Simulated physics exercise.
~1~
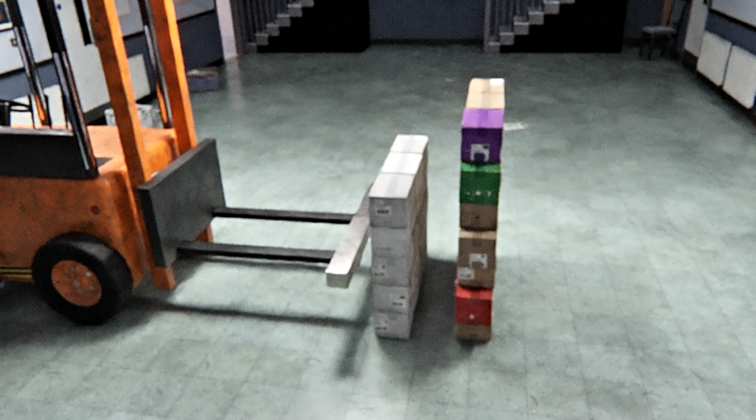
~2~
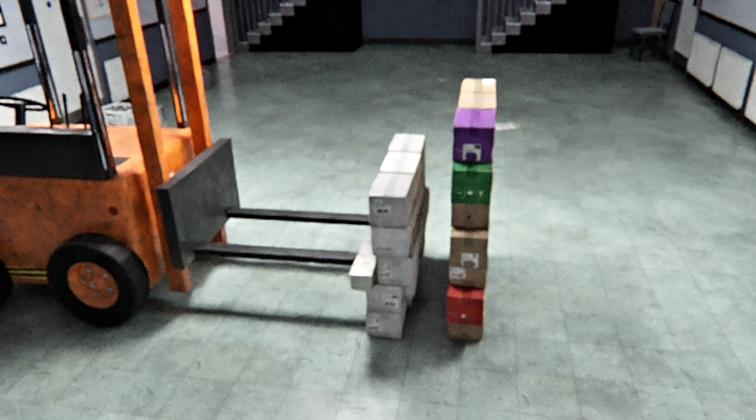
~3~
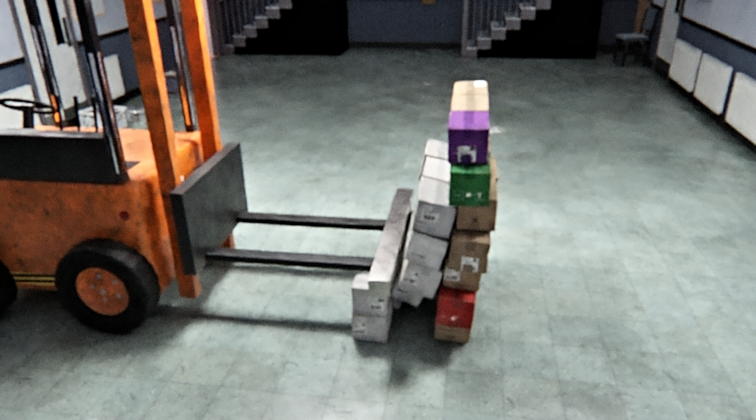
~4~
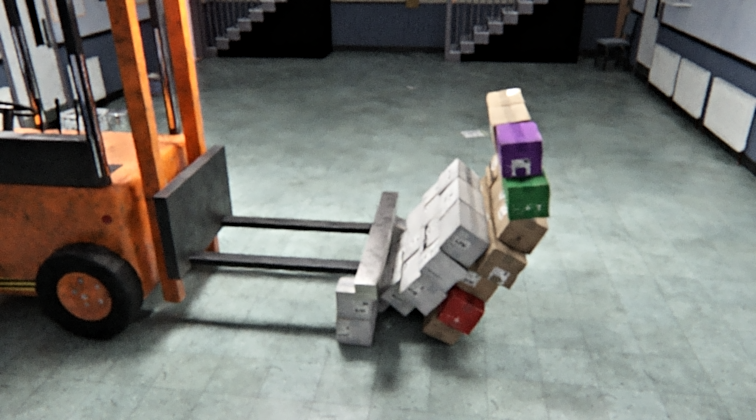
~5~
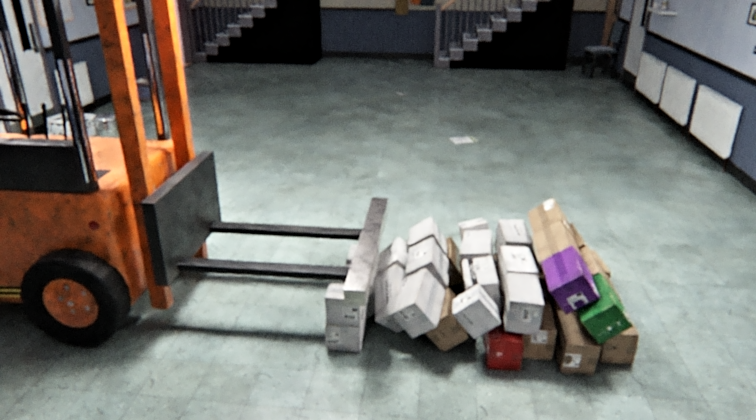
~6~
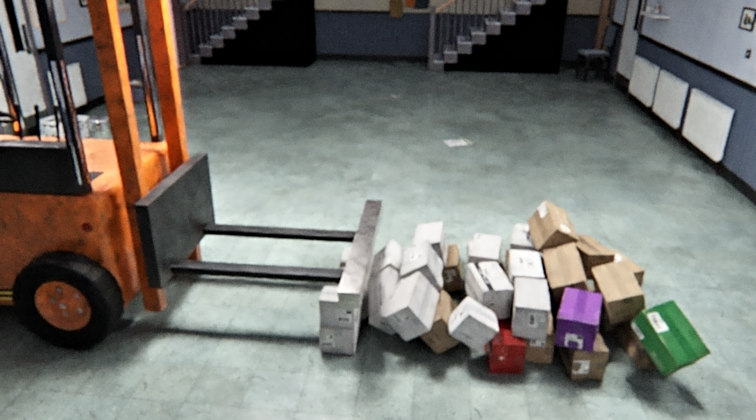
In a hall with a grey-green tiled floor and stairs at the back, seen from slightly above, an orange forklift stands at left with a beam across its forks. Before it rise two thin walls of boxes, a pale one and, just beyond, a brown one with purple, green and red boxes at its near end. The forklift moves right and the beam pushes into the pale wall, which leans onto the brown one. Both tilt and topple rightward as the forklift stops. The boxes end in a jumbled heap, green at far right, purple and red nearby, while a low pale stack stays beneath the beam.
